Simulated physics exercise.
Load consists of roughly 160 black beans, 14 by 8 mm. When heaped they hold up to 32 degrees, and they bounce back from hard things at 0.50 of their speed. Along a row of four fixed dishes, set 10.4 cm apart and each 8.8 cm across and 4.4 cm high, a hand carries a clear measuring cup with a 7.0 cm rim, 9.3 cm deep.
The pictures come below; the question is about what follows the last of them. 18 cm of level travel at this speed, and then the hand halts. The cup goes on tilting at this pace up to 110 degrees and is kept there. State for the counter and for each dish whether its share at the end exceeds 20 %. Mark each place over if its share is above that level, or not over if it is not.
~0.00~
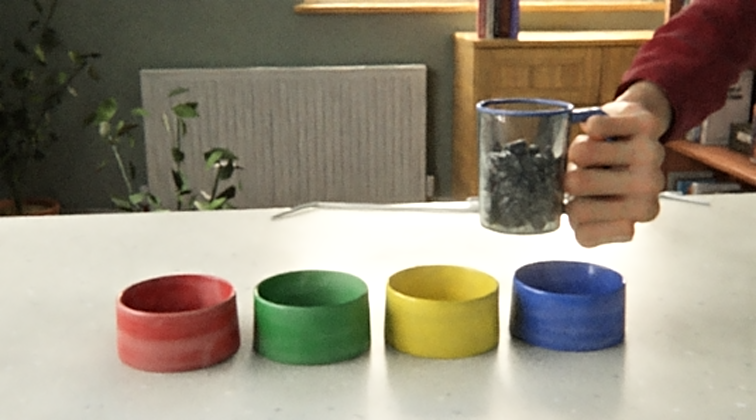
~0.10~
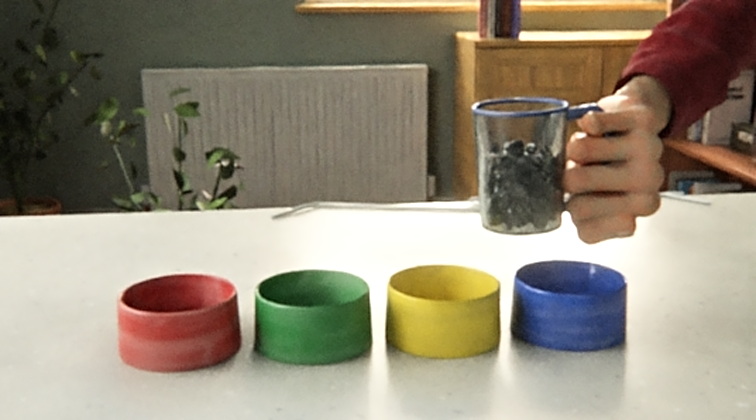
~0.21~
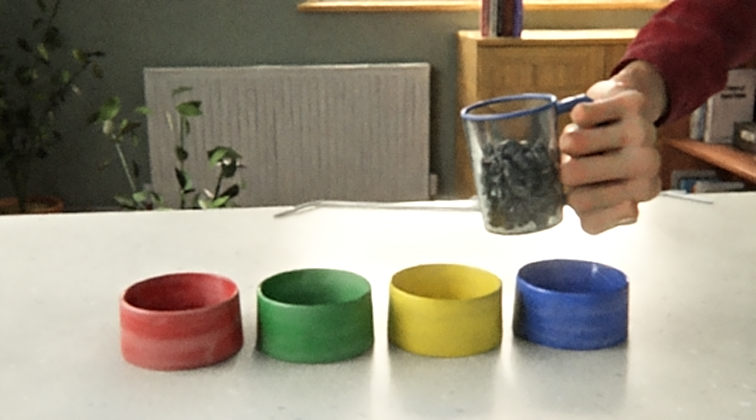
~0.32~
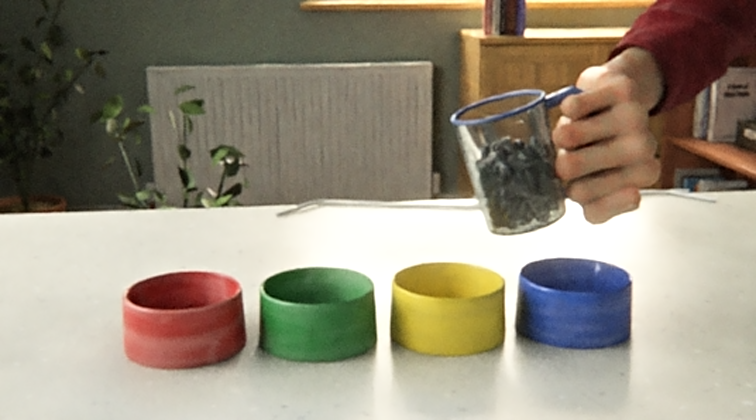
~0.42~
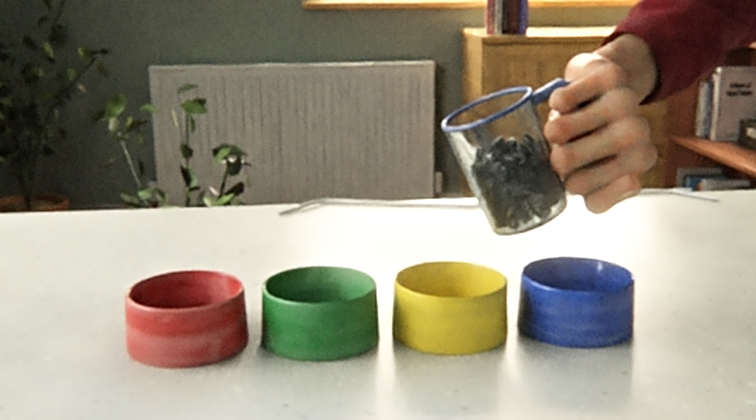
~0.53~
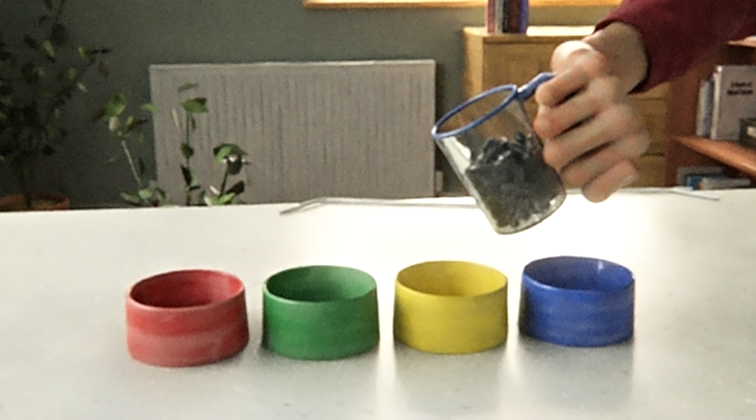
Red: Not over, blue: Not over, green: Over, yellow: Not over, counter: Not over.
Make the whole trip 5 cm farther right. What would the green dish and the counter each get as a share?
Then the green dish would get 30 and the counter 40.
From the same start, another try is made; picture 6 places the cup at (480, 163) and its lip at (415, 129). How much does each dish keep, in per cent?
Kept per dish: Red = 100, blue = 0, green = 0, yellow = 0.
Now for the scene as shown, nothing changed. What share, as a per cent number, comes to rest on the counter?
Estimate: Around 0 %.
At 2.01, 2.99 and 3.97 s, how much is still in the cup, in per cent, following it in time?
Series: 50 / 0 / 0 per cent.
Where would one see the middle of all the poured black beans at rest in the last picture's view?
Somewhere near (313, 311) in the last picture.
Then, at 2.01 s, tilt 110 degrees; cup holds 50 %, green 50 %.
After 2.99 s, tilt 110 degrees; cup holds 0 %, green 100 %.
After 3.97 s, tilt 110 degrees; cup holds 0 %, green 100 %.
At rest (4.3 s), red 0 %, blue 0 %, green 100 %, yellow 0 %, counter 0 %.
